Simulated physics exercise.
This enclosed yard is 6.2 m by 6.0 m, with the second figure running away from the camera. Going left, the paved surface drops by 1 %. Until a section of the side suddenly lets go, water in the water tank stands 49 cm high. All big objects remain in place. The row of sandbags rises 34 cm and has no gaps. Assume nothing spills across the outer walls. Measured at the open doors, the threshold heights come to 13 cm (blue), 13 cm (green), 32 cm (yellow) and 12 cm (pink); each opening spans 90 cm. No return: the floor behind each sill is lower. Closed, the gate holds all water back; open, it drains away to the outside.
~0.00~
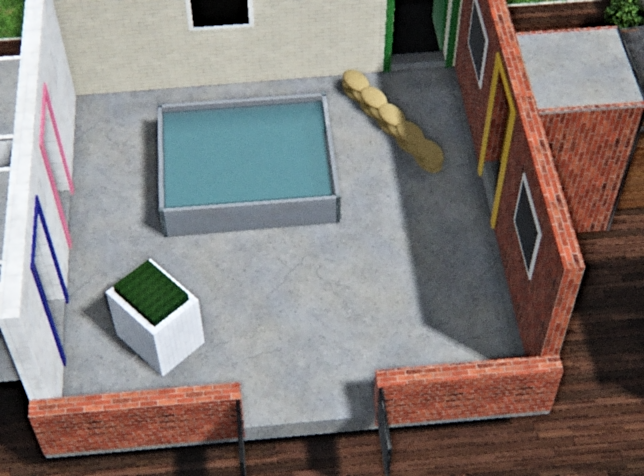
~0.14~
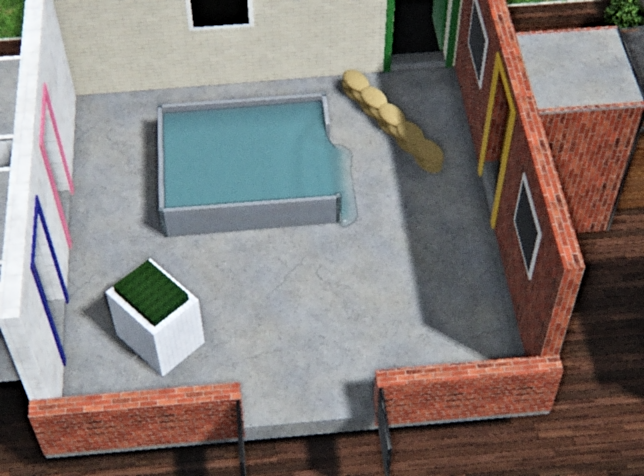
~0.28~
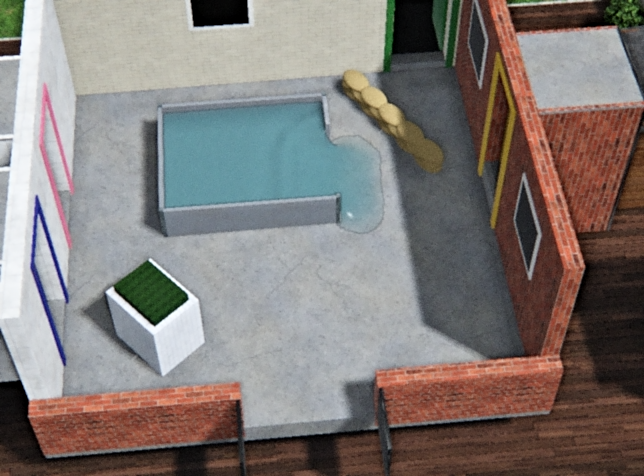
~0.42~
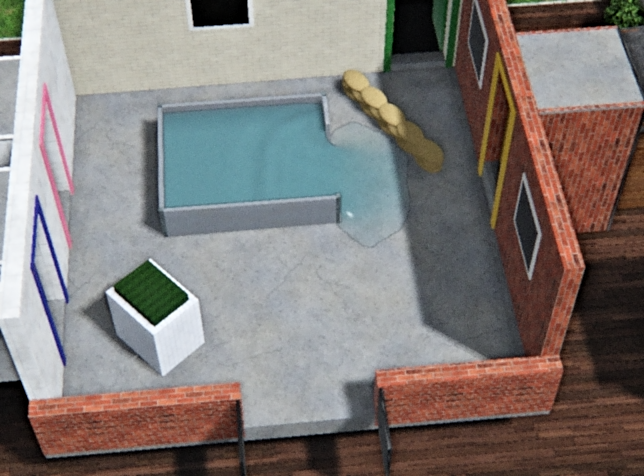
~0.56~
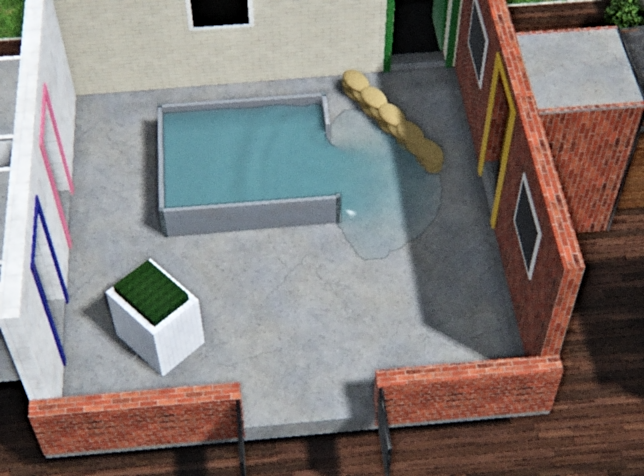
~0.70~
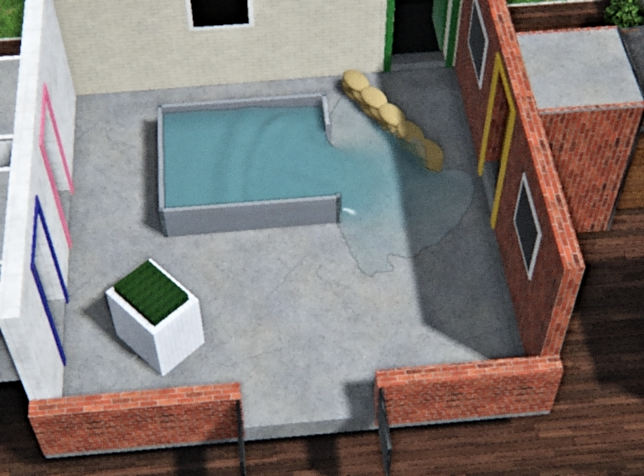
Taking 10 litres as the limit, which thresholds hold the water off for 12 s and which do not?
My prediction: Blue door: The total remains smaller than the cap; green door: The total remains smaller than the cap; yellow door: The total remains smaller than the cap; pink door: The total remains smaller than the cap.
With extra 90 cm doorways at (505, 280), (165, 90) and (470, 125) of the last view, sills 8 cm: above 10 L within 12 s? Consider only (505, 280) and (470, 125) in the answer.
Door 1: Higher; door 2: Lower.
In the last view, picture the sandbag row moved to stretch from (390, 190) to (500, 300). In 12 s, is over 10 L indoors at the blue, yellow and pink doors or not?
Then, at the blue door it's not exceeded, at the yellow door it's not exceeded, at the pink door it's not exceeded.
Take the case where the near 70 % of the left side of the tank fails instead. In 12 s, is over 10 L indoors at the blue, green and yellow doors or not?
Blue falls short; green falls short; yellow falls short.
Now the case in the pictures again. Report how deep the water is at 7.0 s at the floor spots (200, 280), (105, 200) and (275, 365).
4, 3 and 4 cm.
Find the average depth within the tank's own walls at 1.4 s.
It averages close to 36 cm.
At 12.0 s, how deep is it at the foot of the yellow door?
5.0 cm or so.
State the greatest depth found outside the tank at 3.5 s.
Peak depth: Approx. 28 cm.
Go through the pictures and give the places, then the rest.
The water tank at (246, 153) is whole and still, 49 cm deep, in the first frame.
The front is at (347, 221), 0.8 m from the gap at (331, 176); 0.3 m2 of floor is under water; 49 cm left at the back of the water tank, in the second frame.
Water pours out at (331, 178) and has run 1.0 m, to (368, 225); typically 10 cm deep outside, 49 cm at the water tank's back, in the third frame.
Water pours out at (331, 178) and has run 1.2 m, to (395, 146); typically 7 cm deep outside, 49 cm at the water tank's back, in the fourth frame.
The front is at (436, 194), 1.6 m from the gap at (331, 179); 2.7 m2 of floor is under water; 49 cm left at the back of the water tank, in the fifth frame.
The front is at (468, 191), 2.1 m from the gap at (331, 178); 3.4 m2 of floor is under water; 49 cm left at the back of the water tank, in the sixth frame.
After 1.4 s water covers 15 % of the floor and is deepest (31 cm) near (406, 166); blue door not reached, green door not reached, yellow door 27 cm at the sill, 0 L in, pink door not reached.
After 2.2 s water covers 30 % of the floor and is deepest (32 cm) near (405, 157); blue door not reached, green door not reached, yellow door 26 cm at the sill, 0 L in, pink door not reached.
After 3.5 s water covers 45 % of the floor and is deepest (28 cm) near (501, 375); blue door not reached, green door 10 cm at the sill, 0 L in, yellow door 20 cm at the sill, 0 L in, pink door not reached.
After 7.0 s water covers 85 % of the floor and is deepest (15 cm) near (62, 428); blue door 5 cm at the sill, 0 L in, green door 8 cm at the sill, 0 L in, yellow door 10 cm at the sill, 0 L in, pink door 6 cm at the sill, 0 L in.
After 12.0 s water covers 95 % of the floor and is deepest (12 cm) near (67, 323); blue door 9 cm at the sill, 0 L in, green door 7 cm at the sill, 0 L in, yellow door 5 cm at the sill, 0 L in, pink door 11 cm at the sill, 0 L in.
